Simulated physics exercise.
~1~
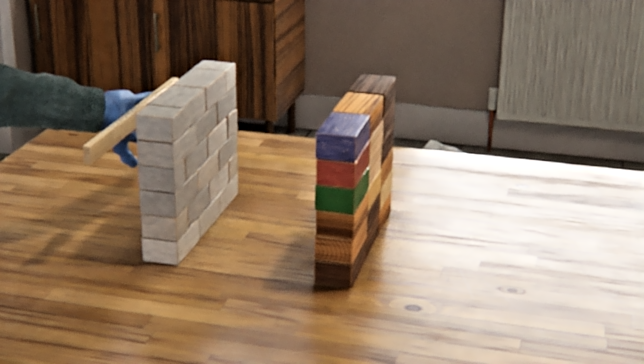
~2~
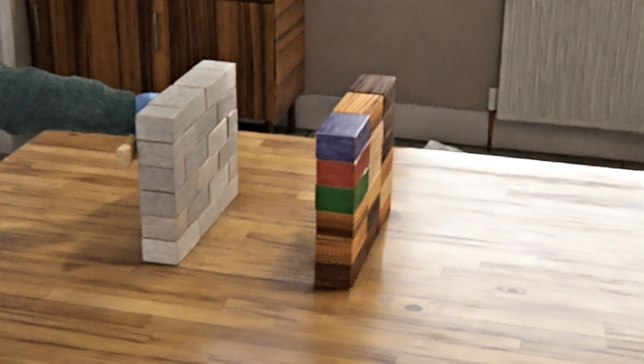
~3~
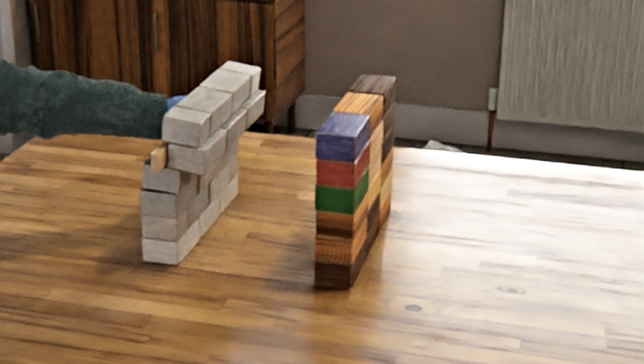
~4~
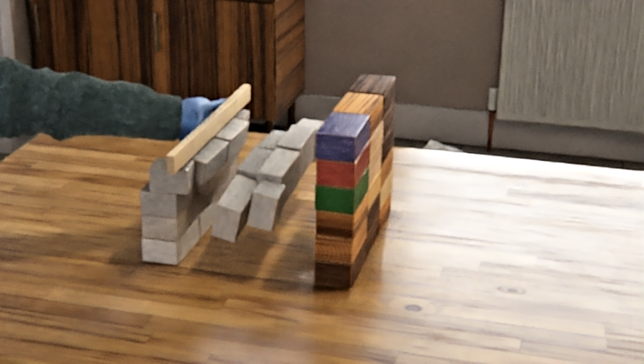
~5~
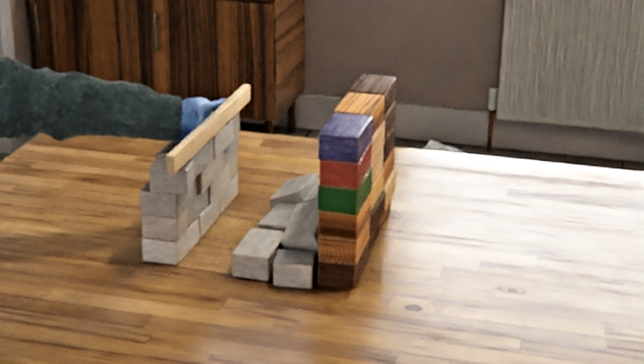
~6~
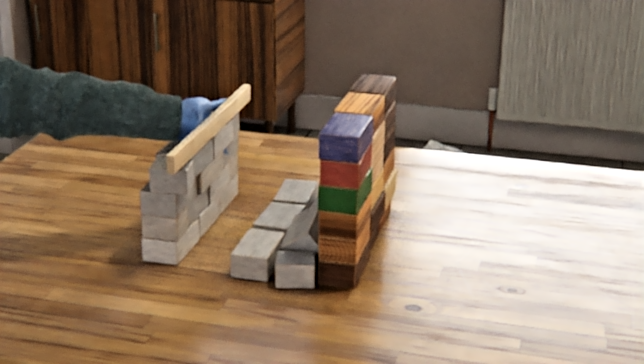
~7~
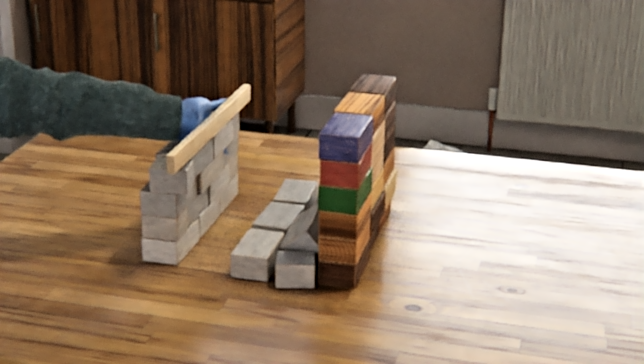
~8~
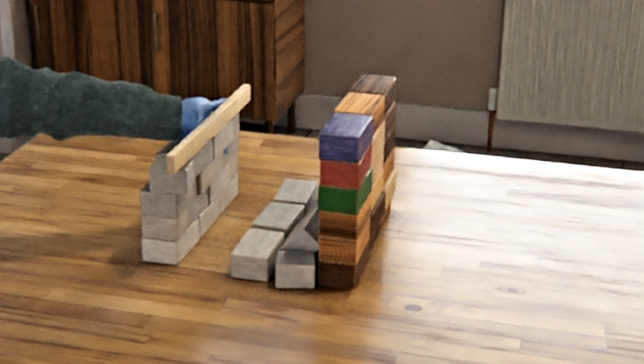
A gloved hand's wooden batten topples the pale wall's top blocks against the still-standing colourful wall.
